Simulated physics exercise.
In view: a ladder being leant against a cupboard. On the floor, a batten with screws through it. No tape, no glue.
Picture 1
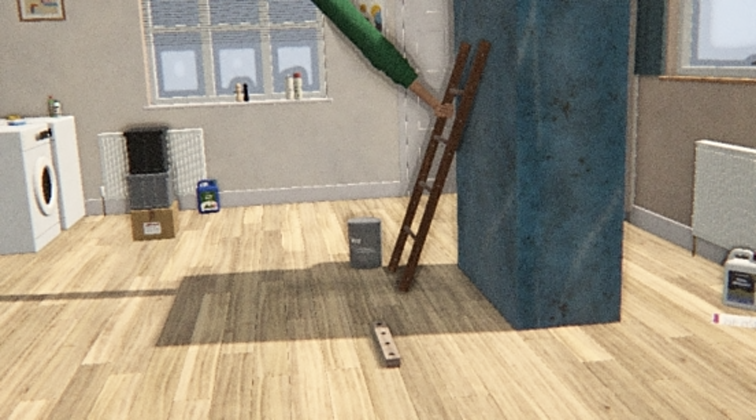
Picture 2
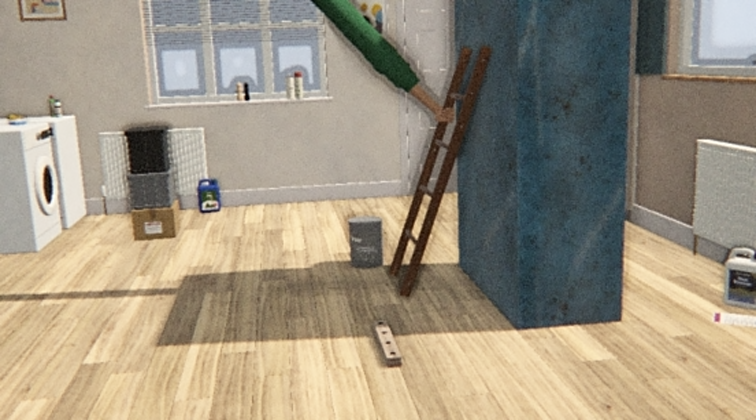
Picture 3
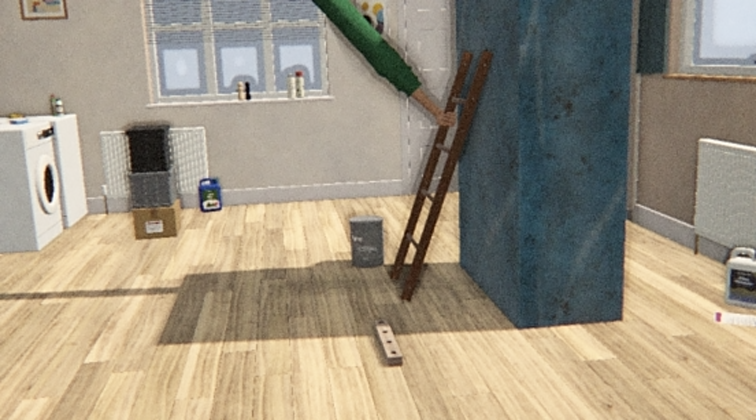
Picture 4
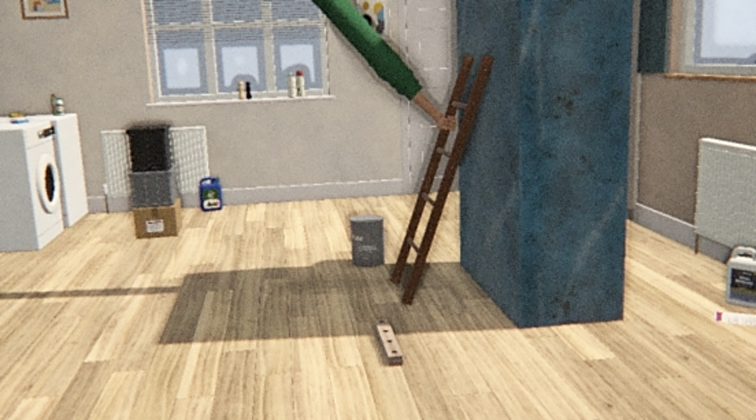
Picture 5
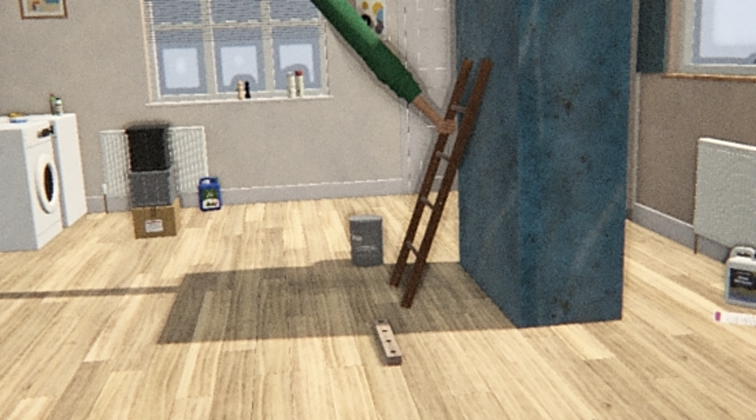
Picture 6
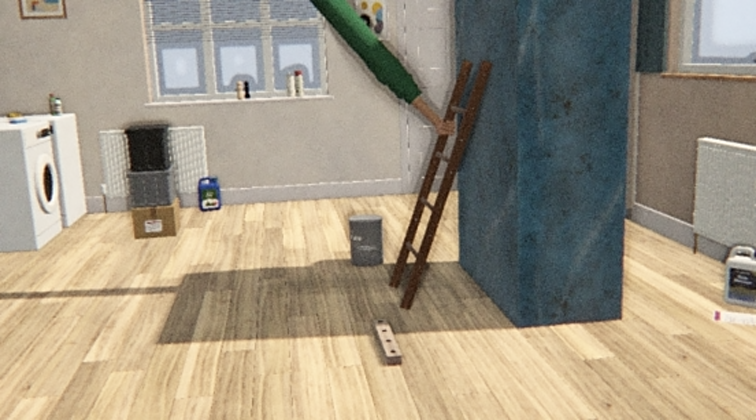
In a room with a wood floor, a green-sleeved arm lowering a brown ladder slightly beside a tall blue cupboard.
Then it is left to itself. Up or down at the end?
The brown ladder remains leaning.
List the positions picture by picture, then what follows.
The first picture shows still on the way; brown ladder (436, 165); batten (385, 343).
The second picture shows still on the way; brown ladder (437, 169); grey pail (366, 242).
The third picture shows still on the way; brown ladder (438, 173); batten (387, 342).
The fourth picture shows still on the way; brown ladder (438, 178); grey pail (368, 241).
The fifth picture shows still on the way; brown ladder (438, 181); batten (387, 341).
The sixth picture shows in place, still held; brown ladder (437, 182); grey pail (367, 240).
Then, 0.38 s past the last view, brown ladder at rest near (437, 182).
Finally, the brown ladder stays up, near (437, 182); nothing else stirs.
